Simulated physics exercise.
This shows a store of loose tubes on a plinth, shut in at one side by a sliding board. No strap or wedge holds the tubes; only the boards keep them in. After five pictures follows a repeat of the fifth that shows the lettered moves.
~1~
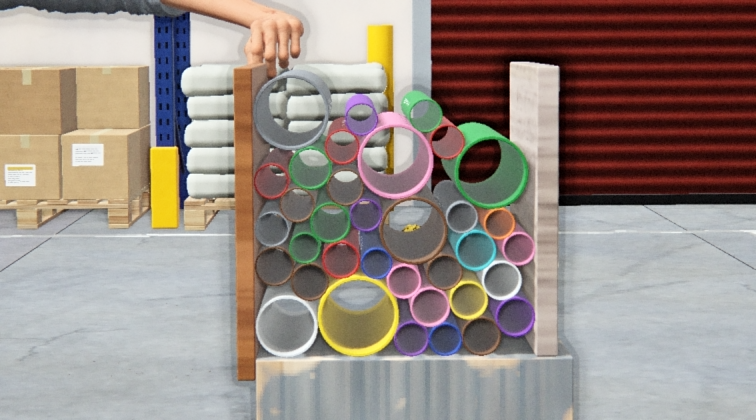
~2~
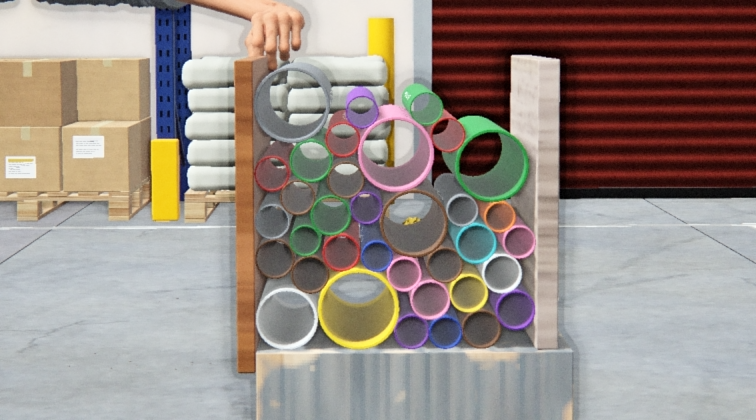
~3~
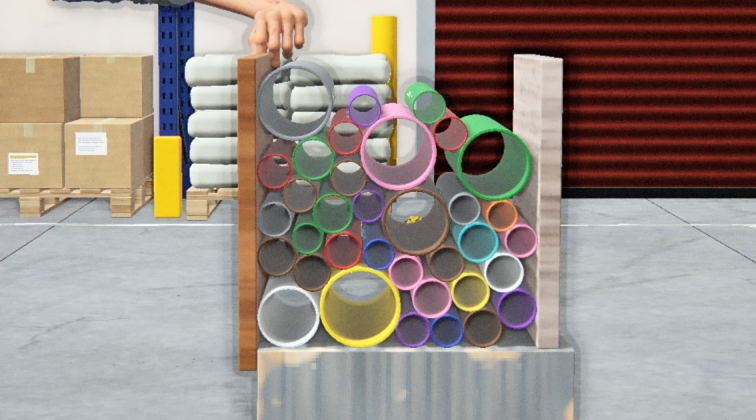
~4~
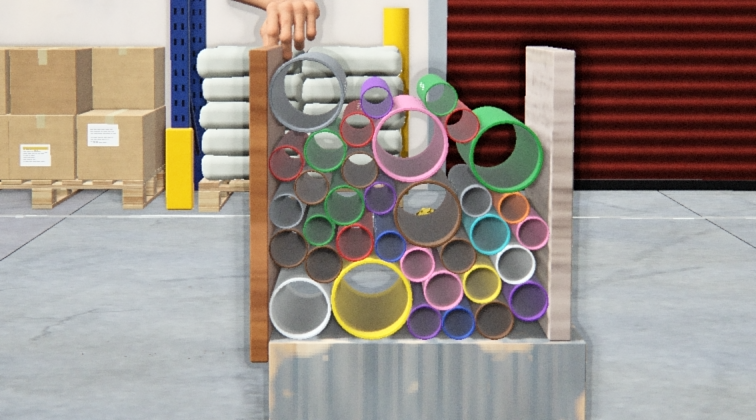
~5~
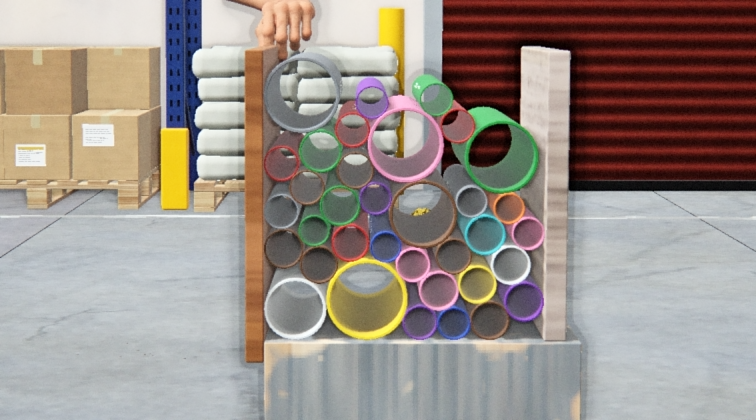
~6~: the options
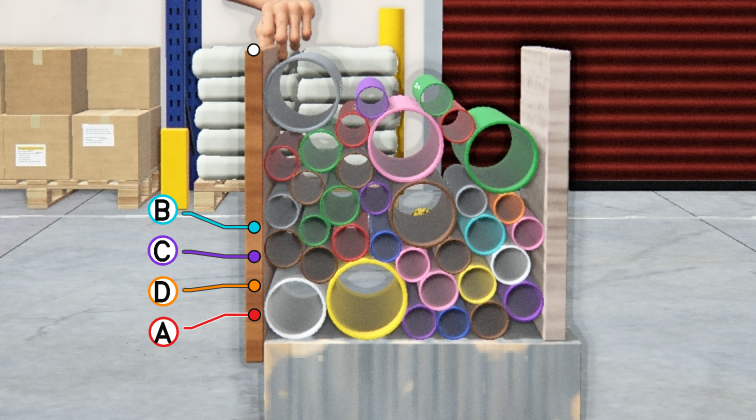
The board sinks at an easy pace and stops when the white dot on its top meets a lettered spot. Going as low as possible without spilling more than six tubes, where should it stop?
No lower than B.
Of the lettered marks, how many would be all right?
One of them.
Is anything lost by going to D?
At D: Yes.
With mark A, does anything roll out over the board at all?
Yes, at A.
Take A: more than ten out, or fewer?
It loses more than ten.
On the marked copy, A at (254, 315); B at (254, 227); C at (254, 256); D at (254, 286); the white dot at (254, 50).
With B. Early on, top of the board (263, 128).
Further on, top of the board (263, 215).
At the end, top of the board (263, 227), four out over the board.
As for the rest, A more than six out over the board; C more than six out over the board; D more than six out over the board.
